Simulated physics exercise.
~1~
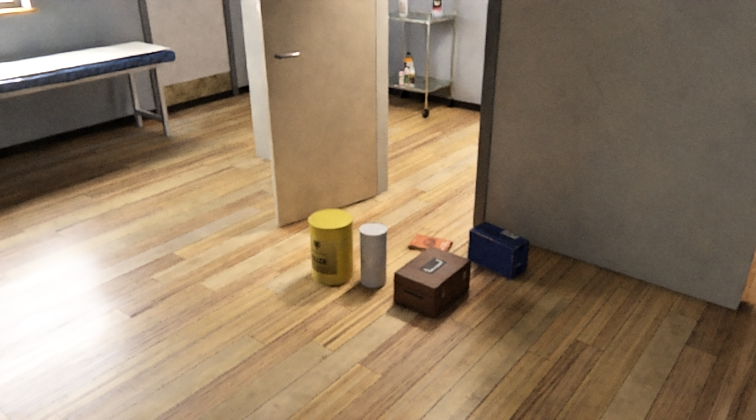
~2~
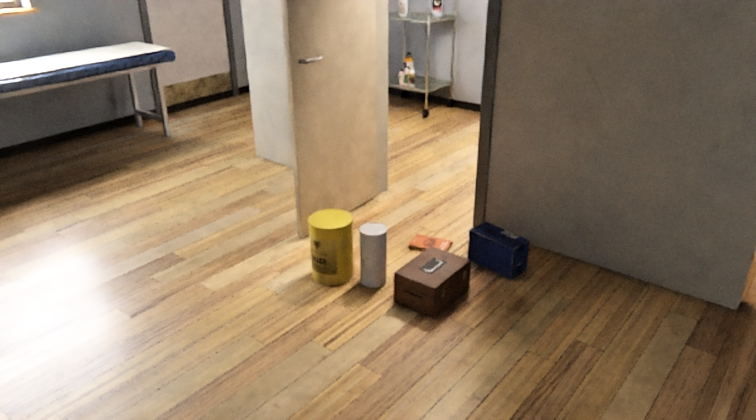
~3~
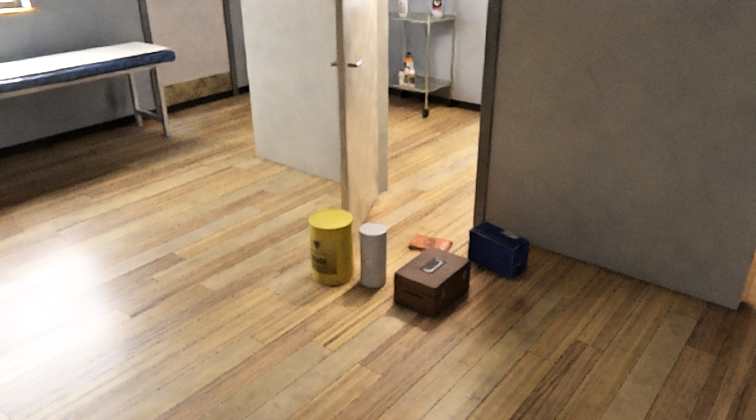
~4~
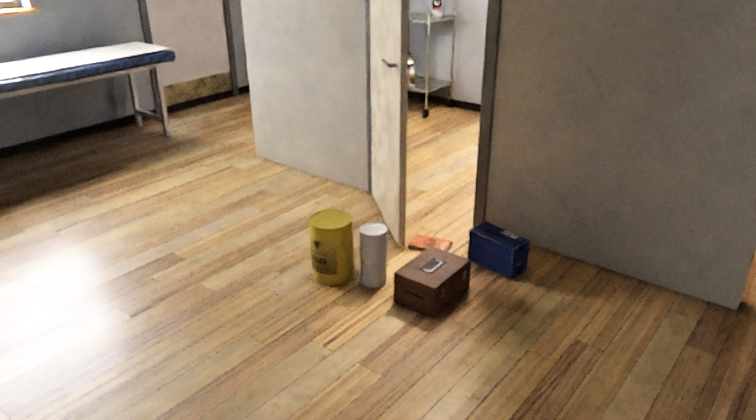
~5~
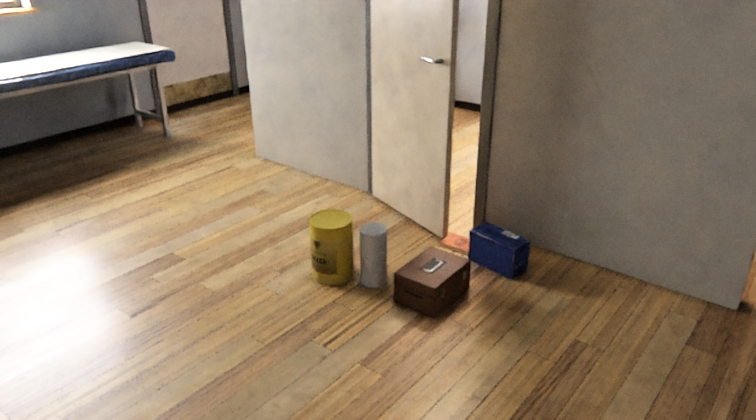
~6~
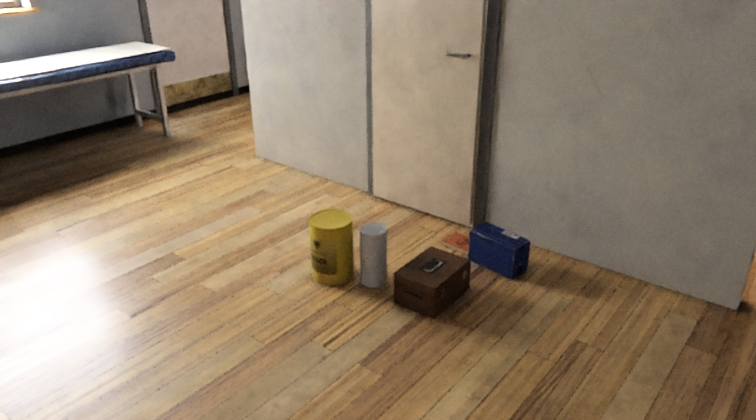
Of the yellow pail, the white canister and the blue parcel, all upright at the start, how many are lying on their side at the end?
None of them are. The yellow pail, the white canister and the blue parcel are all still upright once the door is shut.
